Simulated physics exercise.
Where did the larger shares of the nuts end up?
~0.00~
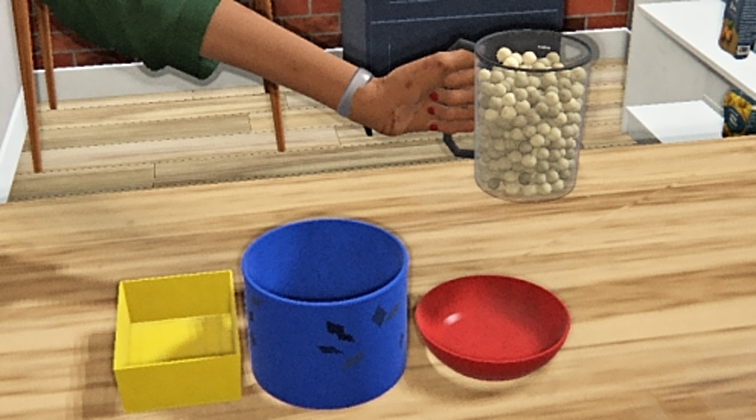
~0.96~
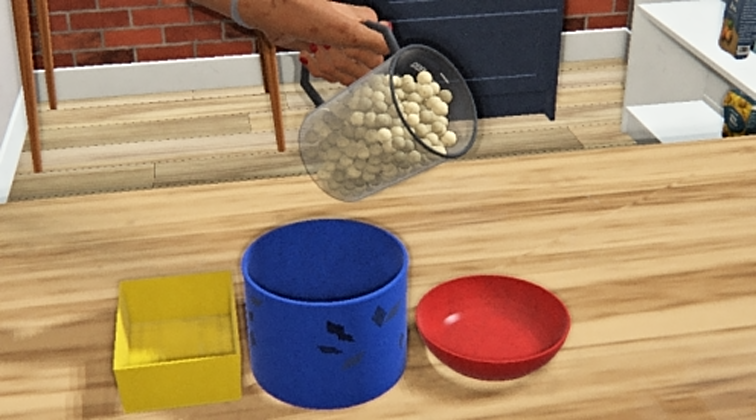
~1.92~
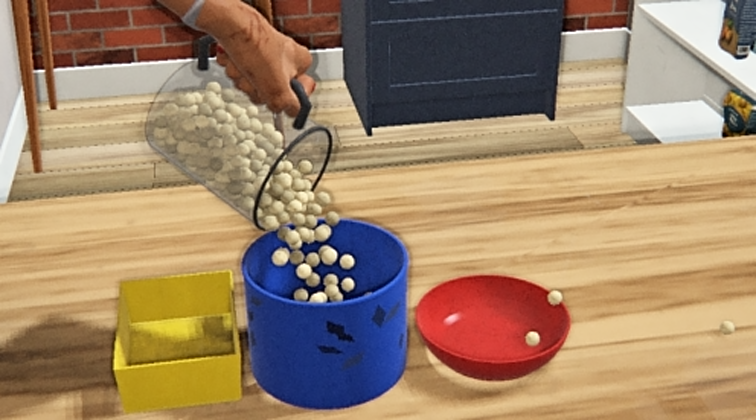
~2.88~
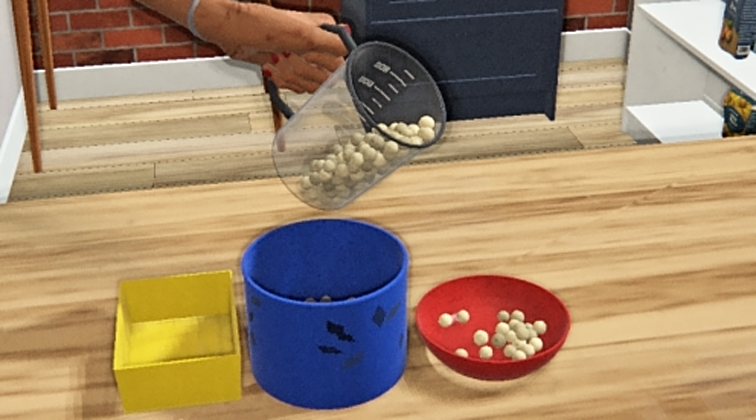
The larger shares ended up in the blue pot and still inside the jug. The red bowl caught only a few, and the yellow tin and the table got practically none.
